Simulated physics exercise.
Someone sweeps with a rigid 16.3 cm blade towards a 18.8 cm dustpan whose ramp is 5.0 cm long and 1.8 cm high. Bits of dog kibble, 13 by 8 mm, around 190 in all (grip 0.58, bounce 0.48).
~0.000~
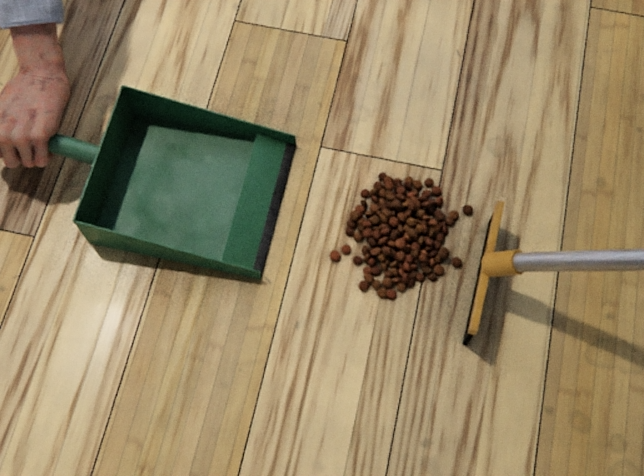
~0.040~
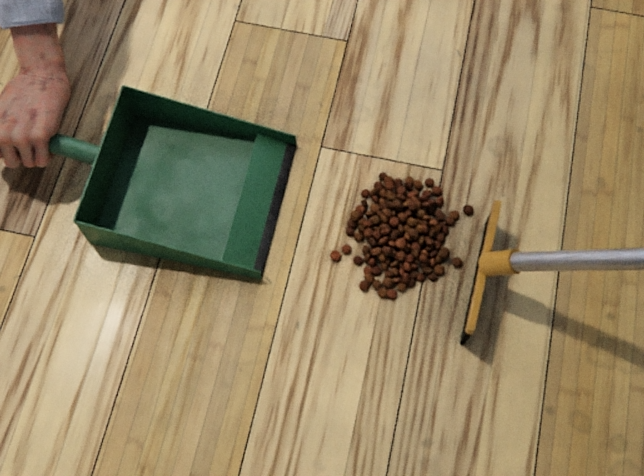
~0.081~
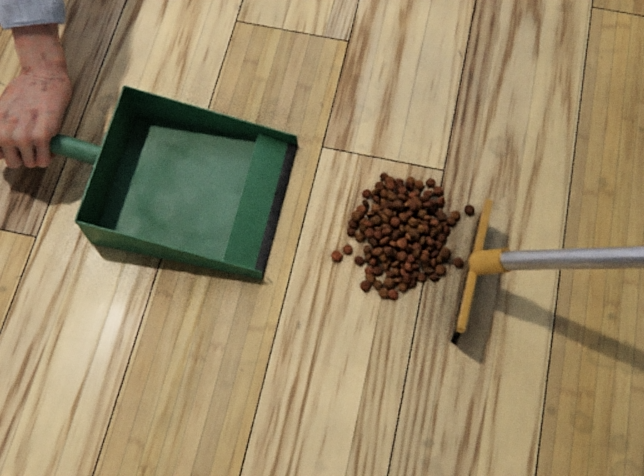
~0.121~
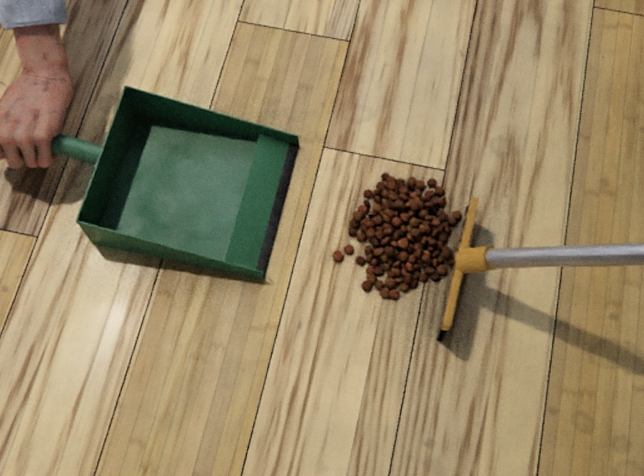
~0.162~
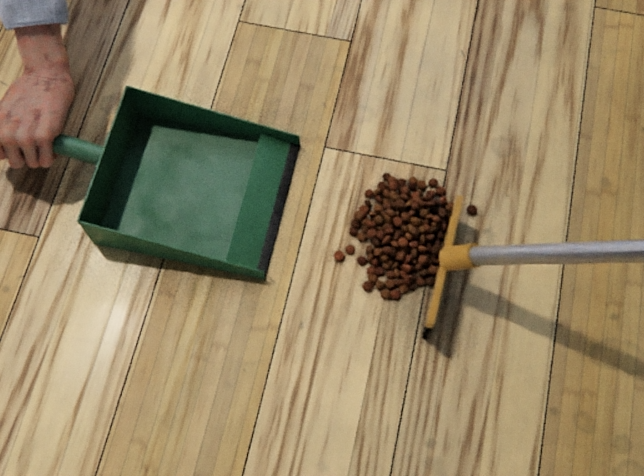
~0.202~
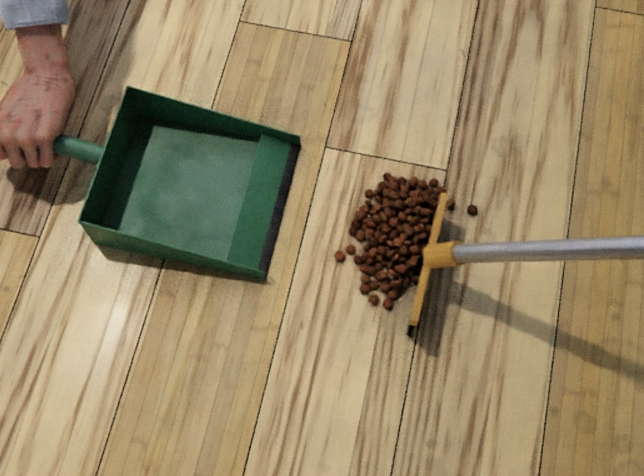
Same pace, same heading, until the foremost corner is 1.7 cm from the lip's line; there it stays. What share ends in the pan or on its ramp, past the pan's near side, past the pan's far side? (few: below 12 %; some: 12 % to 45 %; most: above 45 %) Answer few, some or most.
Pan: Some, near side: Few, far side: Few.
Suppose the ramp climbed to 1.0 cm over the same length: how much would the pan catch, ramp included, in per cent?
Then about 35 per cent.
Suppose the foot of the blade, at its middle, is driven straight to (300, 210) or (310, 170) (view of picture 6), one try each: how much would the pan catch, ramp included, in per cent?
Some 40 and 30 per cent.
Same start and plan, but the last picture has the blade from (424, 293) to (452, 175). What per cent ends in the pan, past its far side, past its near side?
Pan 35, far 25, near 5.
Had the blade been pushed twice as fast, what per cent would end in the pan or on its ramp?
It would be near 40 per cent.
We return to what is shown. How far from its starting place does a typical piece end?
About 16 cm.
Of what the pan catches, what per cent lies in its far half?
About 20 per cent.
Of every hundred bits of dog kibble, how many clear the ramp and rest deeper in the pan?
Roughly 0 per cent.
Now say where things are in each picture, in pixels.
In the first frame, blade from (473, 330) to (499, 208), moved 0.0 cm, 0 of the pieces shifted so far; middle of the pieces at (402, 232); pan at (180, 190).
In the second frame, blade from (470, 329) to (496, 207), moved 0.4 cm, 0 of the pieces shifted so far; middle of the pieces at (402, 232).
In the third frame, blade from (461, 328) to (487, 206), moved 1.6 cm, 0 of the pieces shifted so far; middle of the pieces at (403, 232).
In the fourth frame, blade from (446, 326) to (473, 204), moved 3.4 cm, 1 of the pieces shifted so far; middle of the pieces at (405, 232).
In the fifth frame, blade from (430, 323) to (458, 202), moved 5.3 cm, 42 of the pieces shifted so far; middle of the pieces at (405, 232).
In the sixth frame, blade from (414, 321) to (443, 200), moved 7.2 cm, 134 of the pieces shifted so far; middle of the pieces at (401, 232); pan at (185, 190). The blade's pace is about 0.47 m/s, heading 4 degrees towards the viewer's side.
After 0.38 s, middle of the blade 10 cm from the lip; 0 % over the lip, far side 0 %, near side 5 %.
After 0.50 s, middle of the blade 5 cm from the lip; 5 % over the lip, far side 0 %, near side 5 %.
After 0.75 s, middle of the blade 2 cm from the lip; 30 % over the lip, far side 0 %, near side 5 %.
By 1.3 s all is still; pan 30 %, near side 5 %, far side 0 %, in front of the lip or behind the blade 65 %.
